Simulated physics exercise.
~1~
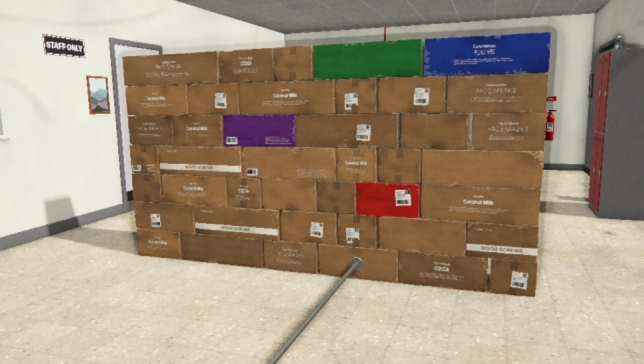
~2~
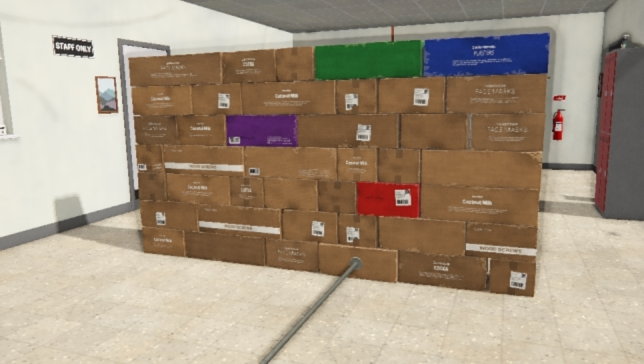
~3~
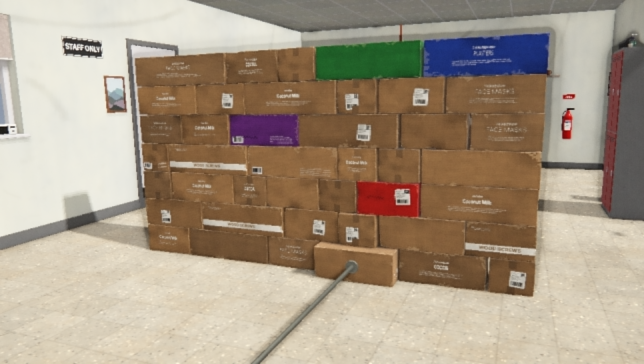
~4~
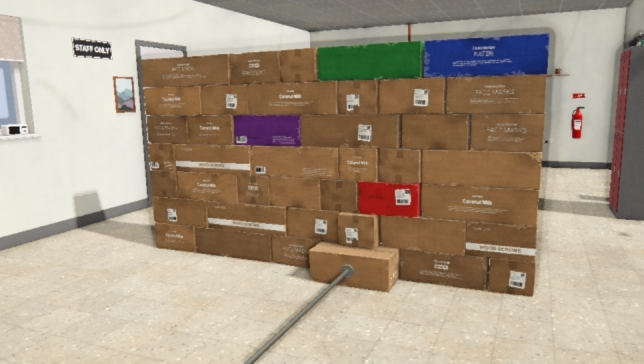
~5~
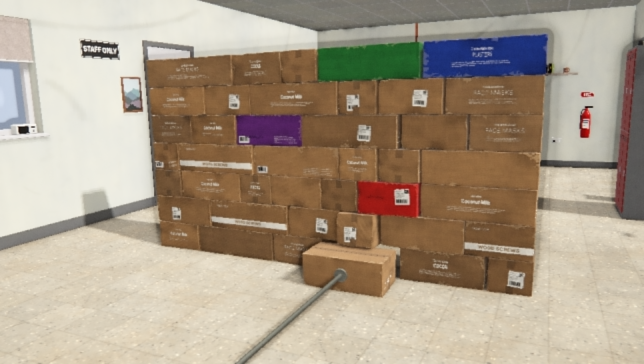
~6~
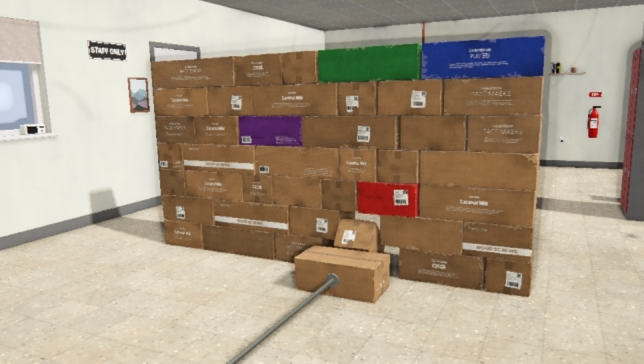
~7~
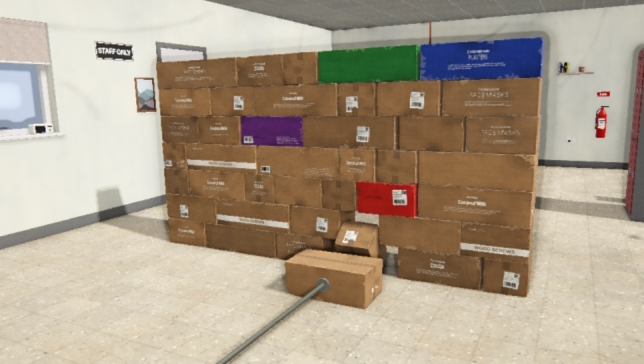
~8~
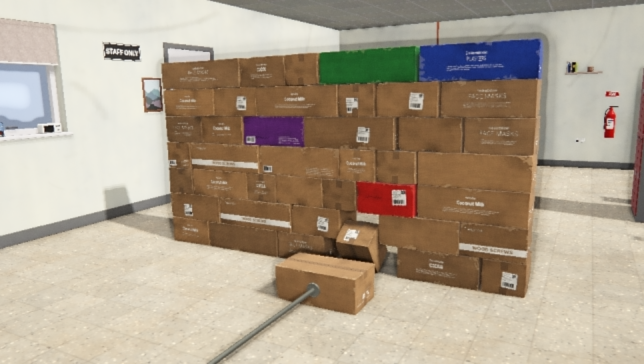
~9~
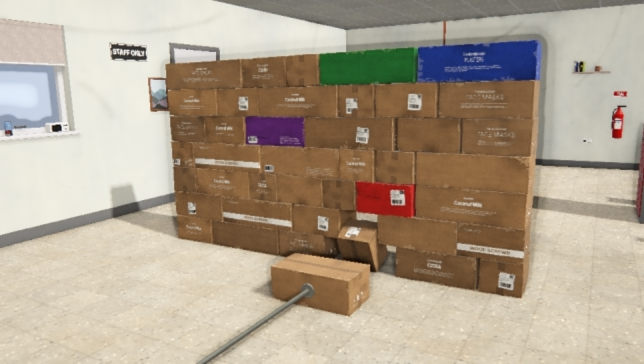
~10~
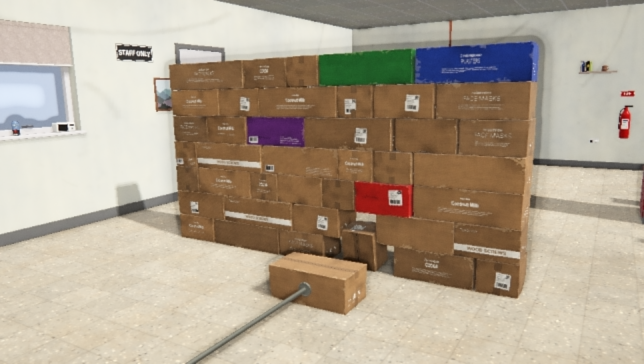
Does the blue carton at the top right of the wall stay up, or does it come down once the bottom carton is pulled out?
The blue carton stays up. It keeps its place on the top row while only a small carton low in the wall tips into the gap.
